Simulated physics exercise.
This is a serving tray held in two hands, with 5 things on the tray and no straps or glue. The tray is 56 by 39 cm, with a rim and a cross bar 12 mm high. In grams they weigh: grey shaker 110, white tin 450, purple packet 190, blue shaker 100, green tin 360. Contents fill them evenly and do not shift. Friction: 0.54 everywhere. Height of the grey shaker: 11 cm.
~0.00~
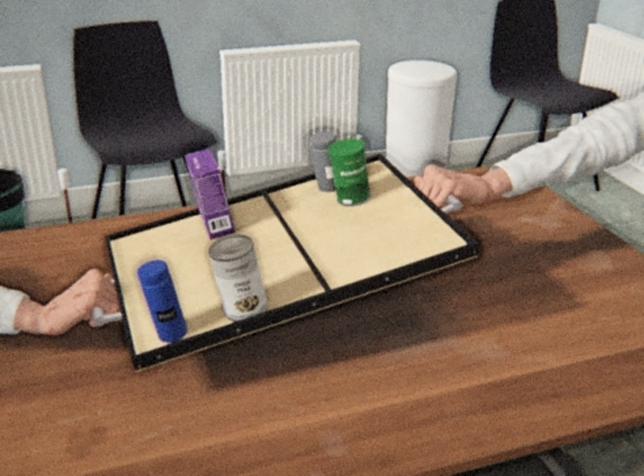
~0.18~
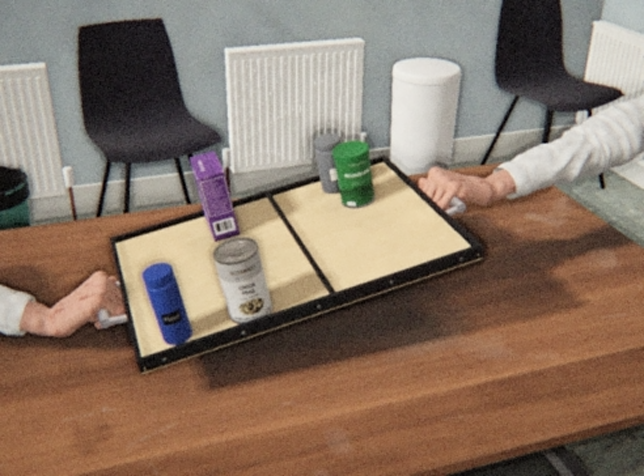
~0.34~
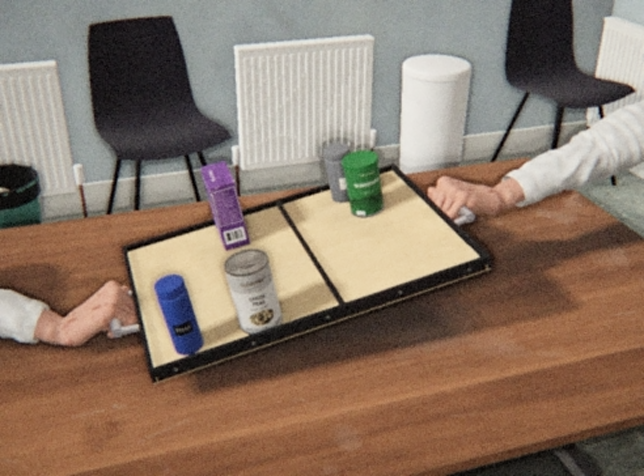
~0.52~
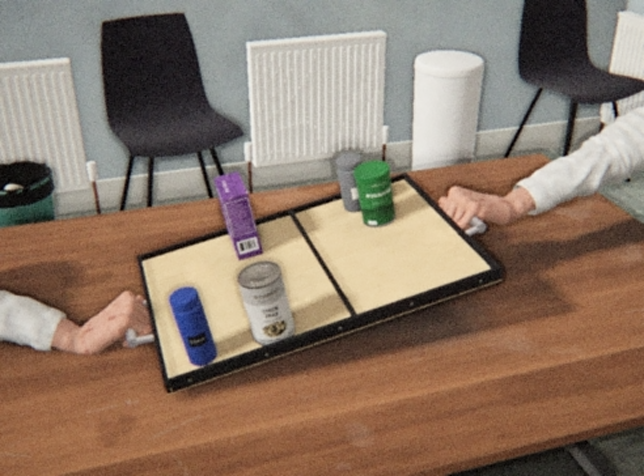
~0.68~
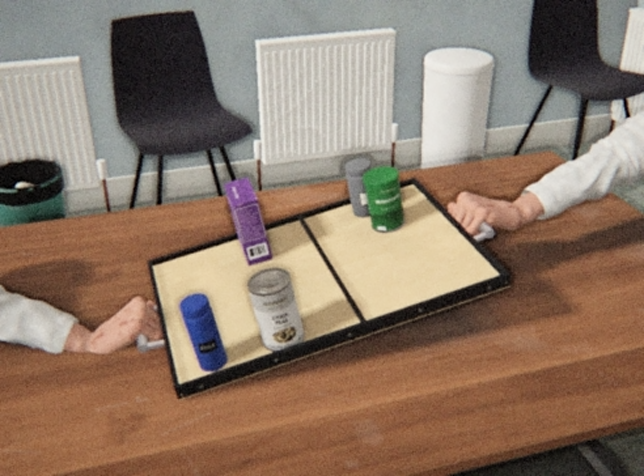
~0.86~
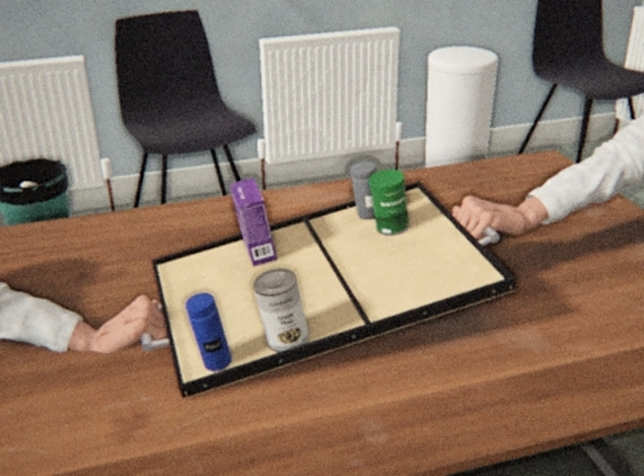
The clip opens on two hands holding a tilted, divided tray above a wooden table, carrying a purple packet, blue and grey shakers, and white and green tins. The hands lower it until its left edge rests on the table as the view drifts, then the tilt eases slightly, the items staying in place.
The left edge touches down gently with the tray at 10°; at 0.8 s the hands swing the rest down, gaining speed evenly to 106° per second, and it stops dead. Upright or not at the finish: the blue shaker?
The blue shaker stays upright.
After 0.96 s, left edge on the table, tray at 2°.
After 1.06 s, tray flat on the table.
At rest (1.5 s), all 5 in place, give or take 5 cm. In the last view, blue shaker near (217, 336).
